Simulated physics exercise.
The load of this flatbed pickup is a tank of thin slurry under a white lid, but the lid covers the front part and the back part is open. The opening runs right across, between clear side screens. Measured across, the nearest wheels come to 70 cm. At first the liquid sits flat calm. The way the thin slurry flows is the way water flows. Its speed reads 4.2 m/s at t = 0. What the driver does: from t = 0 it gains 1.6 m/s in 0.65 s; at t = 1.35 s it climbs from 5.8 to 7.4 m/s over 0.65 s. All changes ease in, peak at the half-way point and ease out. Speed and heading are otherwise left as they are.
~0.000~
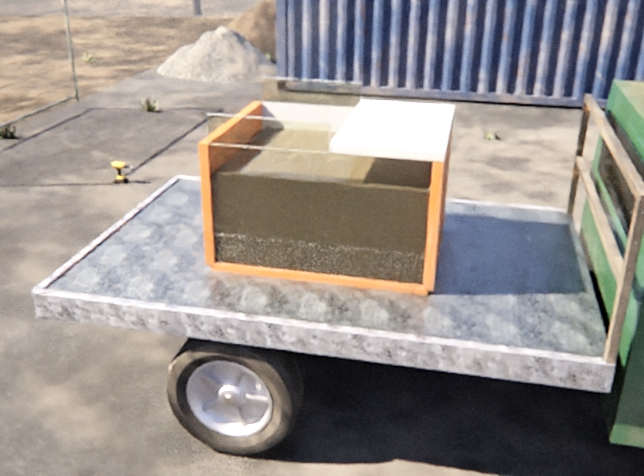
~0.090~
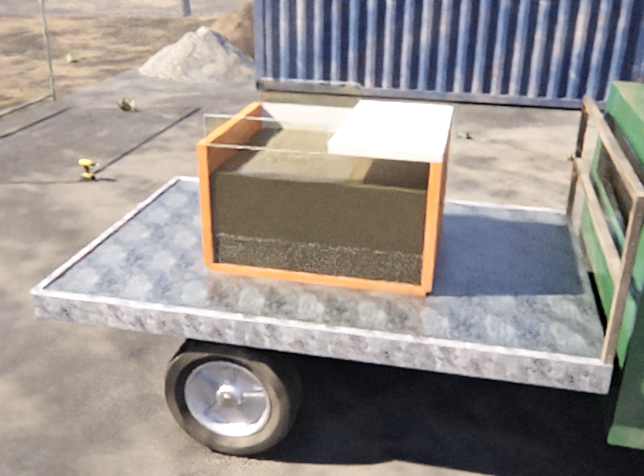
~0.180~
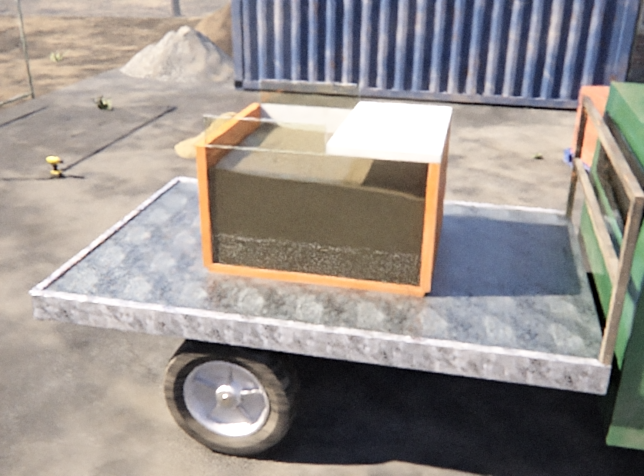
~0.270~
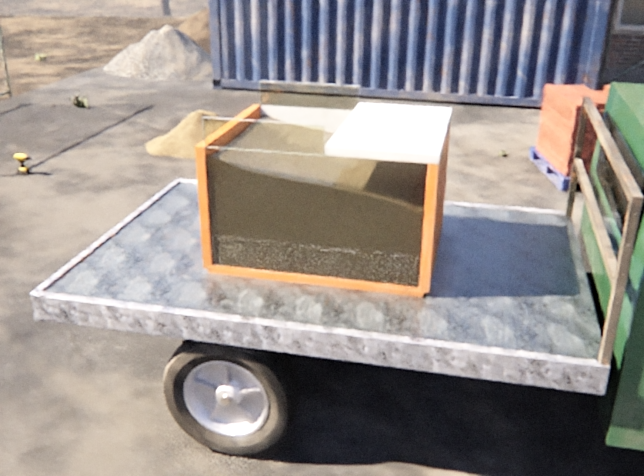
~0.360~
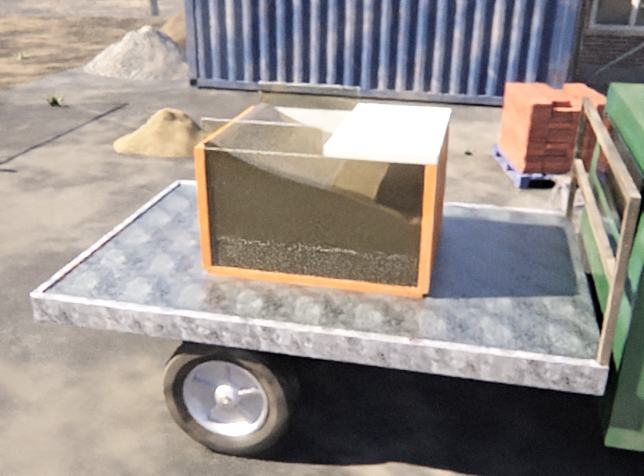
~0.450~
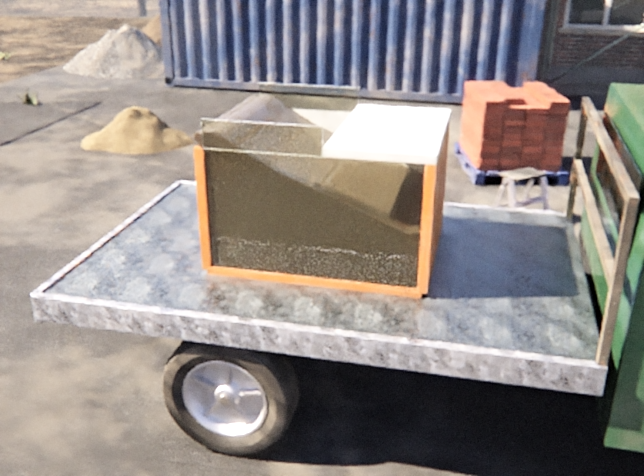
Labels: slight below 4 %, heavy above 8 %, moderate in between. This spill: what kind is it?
Heavy.
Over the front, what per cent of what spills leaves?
It comes to about 0 per cent of the spill.
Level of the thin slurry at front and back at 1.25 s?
Front 62 cm, back 34 cm.
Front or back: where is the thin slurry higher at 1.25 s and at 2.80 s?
It leans to the forward end, then to the forward end.
By 1.25 s the surface stands 33 cm at the back and 61 cm at the front; 4 per cent is out, over the back.
By 2.05 s the surface stands 67 cm at the back and 23 cm at the front; 13 per cent is out, over the back.
By 2.80 s the surface stands 28 cm at the back and 56 cm at the front; 13 per cent is out, over the back.
By 4.89 s 13 per cent is out, over the back, 63 of 495 litres.
